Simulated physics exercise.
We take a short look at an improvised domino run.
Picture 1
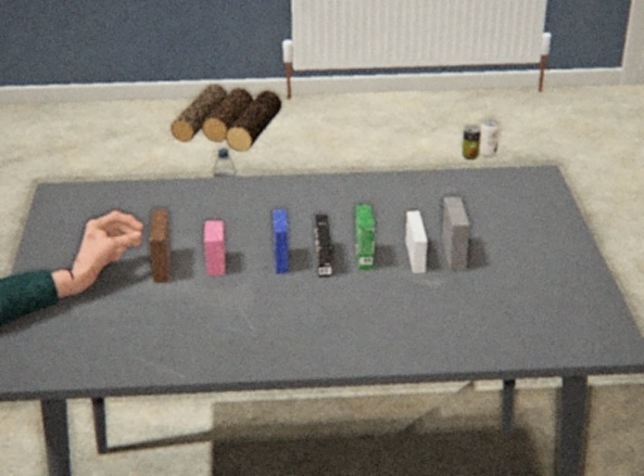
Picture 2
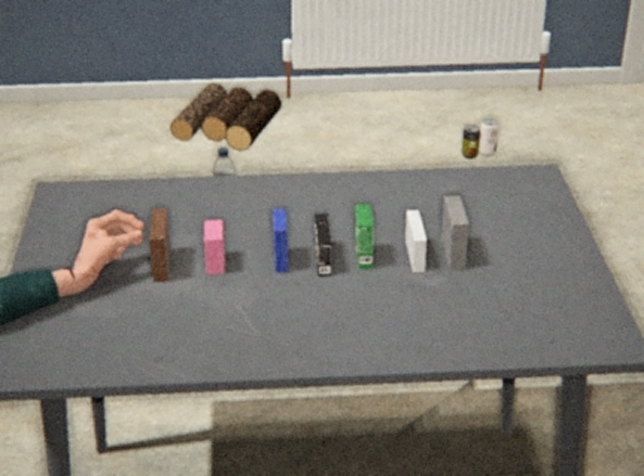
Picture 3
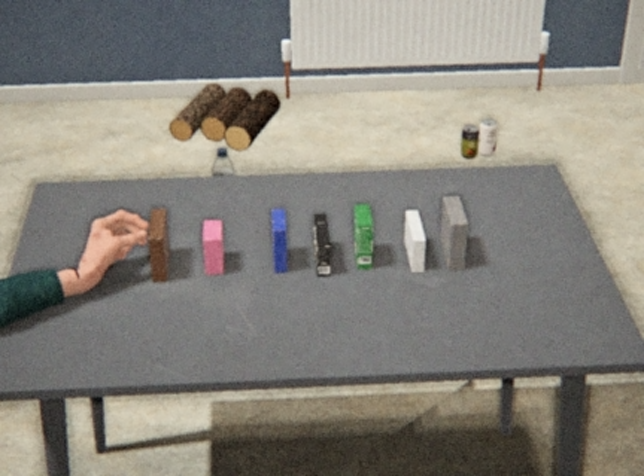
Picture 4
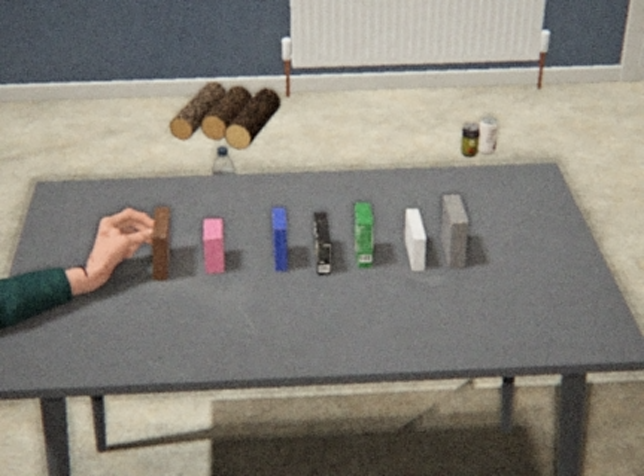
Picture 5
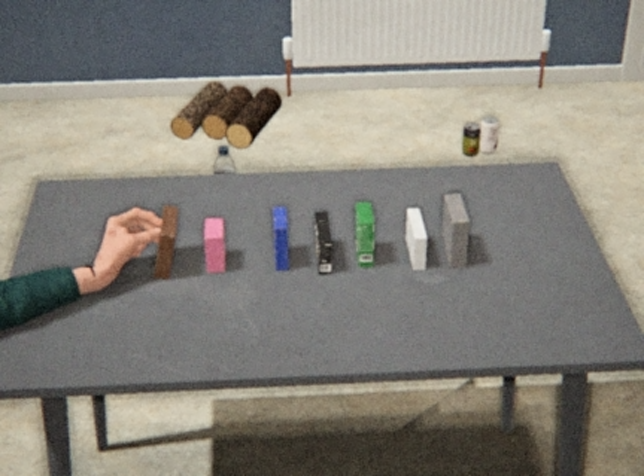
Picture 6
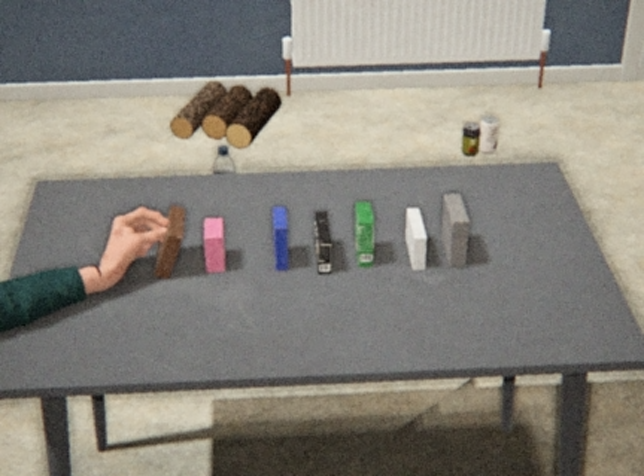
On a grey table, a hand reaches to a brown block at the left of a row and tilts it rightward.
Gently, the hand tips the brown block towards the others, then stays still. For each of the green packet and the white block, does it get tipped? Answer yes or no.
Green packet - no; white block - no.
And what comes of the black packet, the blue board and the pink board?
Result - black packet up, blue board up, pink board down.
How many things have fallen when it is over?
Total: 2.
Then, 0.30 s past the last view, brown block 71° over; pink board rocked 54° from its first pose.
Then, 1.20 s past the last view, brown block 90° over; pink board on its side.
Finally, down or leaning hard on the table, pink board; the other 4 still in place. Final places as the last picture's camera would see them, green packet near (364, 235), white block near (416, 239).
